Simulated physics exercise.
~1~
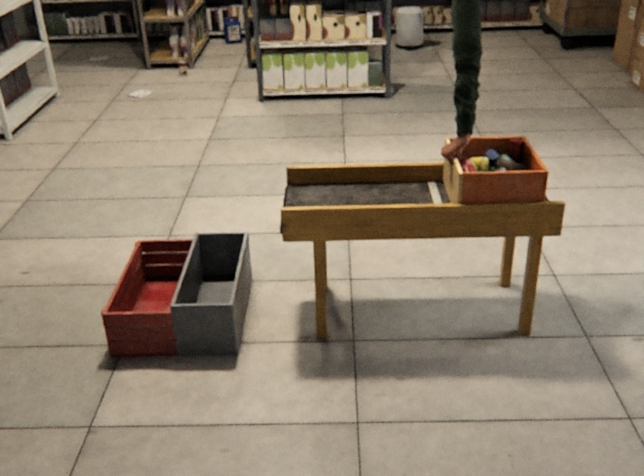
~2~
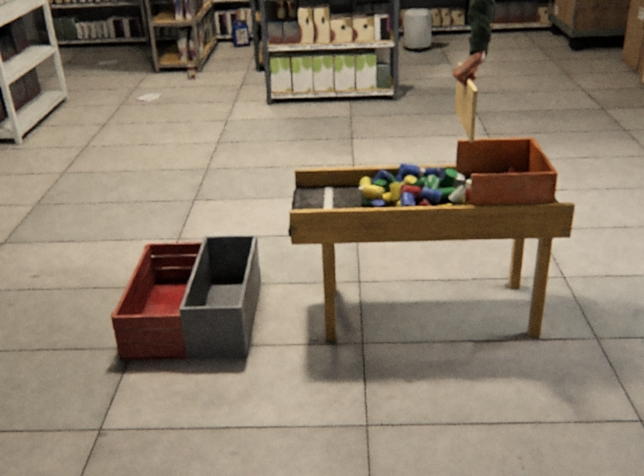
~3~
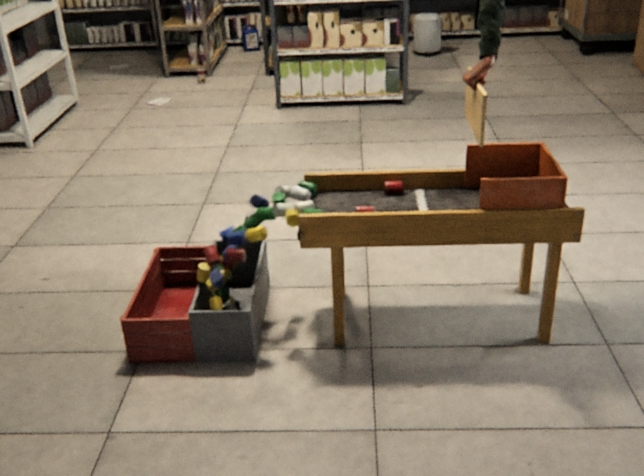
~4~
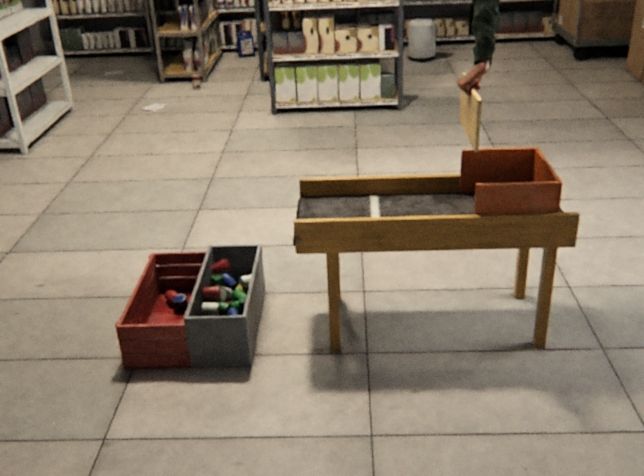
A hand lifts a gate and spice jars ride left, most landing in the grey box.
